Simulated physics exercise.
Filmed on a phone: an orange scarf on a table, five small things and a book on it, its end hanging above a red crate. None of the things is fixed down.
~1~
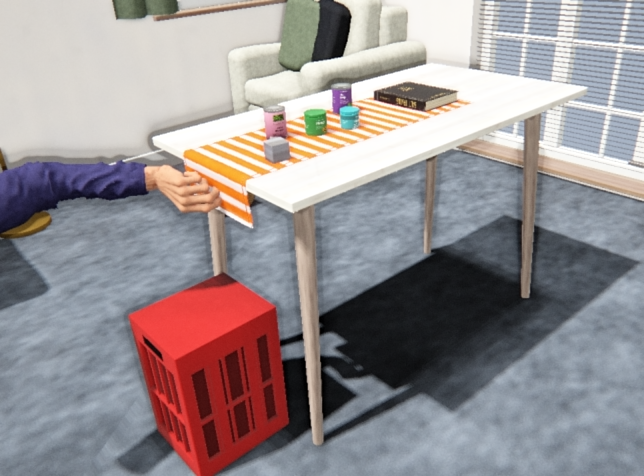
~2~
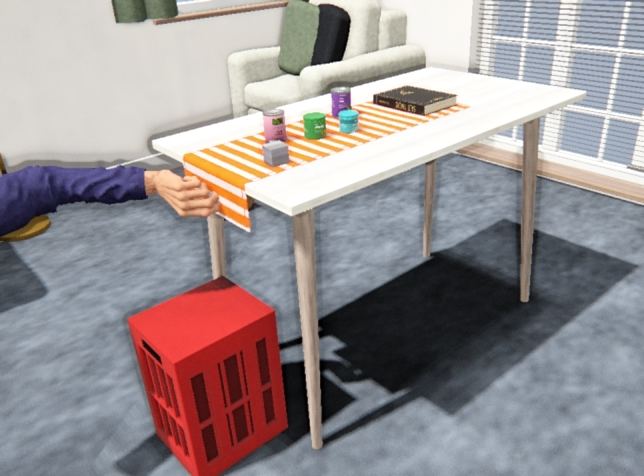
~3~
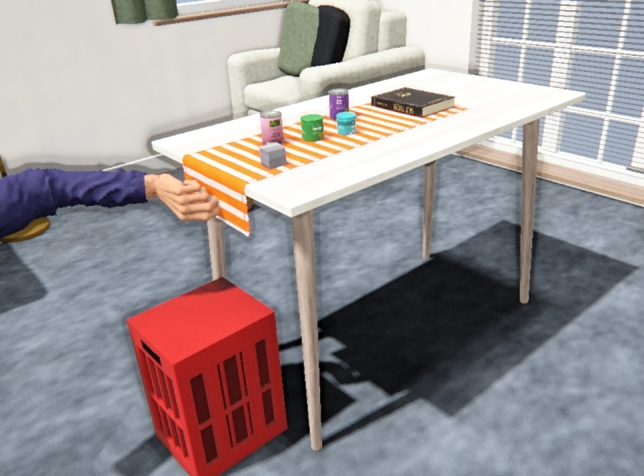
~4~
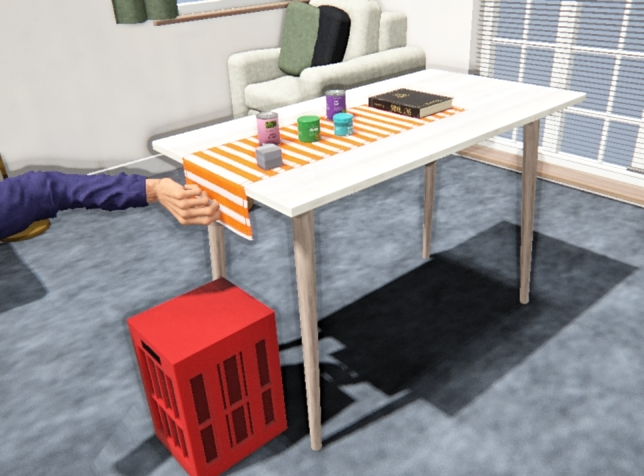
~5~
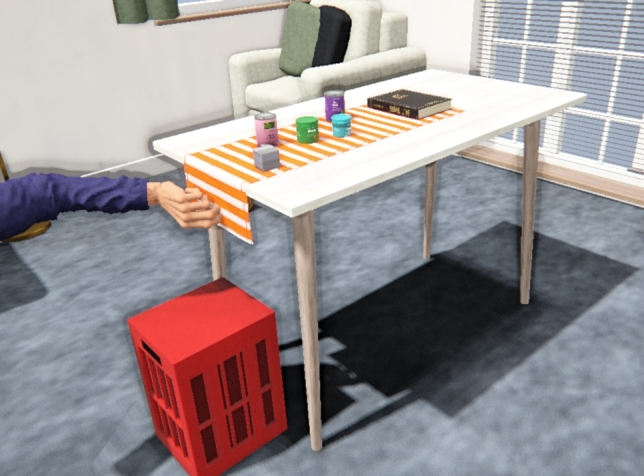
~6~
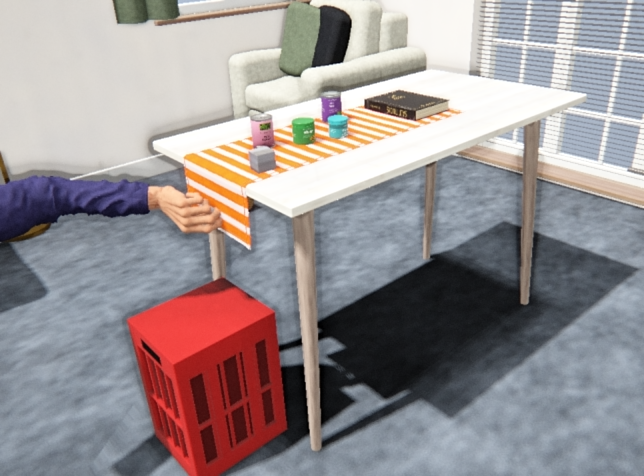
In a bright room with a blue-grey carpet, a pale armchair and a blind-covered window, a fixed view looks down on a white table. An orange-and-white striped cloth carries a grey cube, pink, green, turquoise and purple containers and a dark book, its end hanging above a red crate. A purple-sleeved arm at left draws the cloth slowly down over the edge, and everything on it shifts slightly left.
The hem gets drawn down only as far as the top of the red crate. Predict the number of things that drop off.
The number is two.
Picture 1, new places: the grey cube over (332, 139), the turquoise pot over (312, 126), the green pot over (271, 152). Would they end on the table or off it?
Grey cube kept, turquoise pot kept, green pot dropped.
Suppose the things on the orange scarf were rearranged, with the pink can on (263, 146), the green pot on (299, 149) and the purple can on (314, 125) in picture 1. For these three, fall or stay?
Here's how it goes: The pink can leaves the top, the green pot leaves the top and the purple can remains in place.
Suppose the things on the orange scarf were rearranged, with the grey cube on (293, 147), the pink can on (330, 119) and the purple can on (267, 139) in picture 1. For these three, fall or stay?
Watch the grey cube go down, the pink can hang on and the purple can go down.
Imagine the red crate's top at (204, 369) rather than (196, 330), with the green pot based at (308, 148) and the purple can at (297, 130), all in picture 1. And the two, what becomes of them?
The green pot is lost; the purple can is lost.
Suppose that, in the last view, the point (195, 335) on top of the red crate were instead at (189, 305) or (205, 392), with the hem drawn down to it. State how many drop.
First case 1, second case 4.
A little later, hem near (222, 251); all still up.
Next, hem near (226, 281); grey cube gone.
Later still, hem on the crate; grey cube and pink can gone.
When it is over, hem on the crate; grey cube and pink can gone. The table loses two.
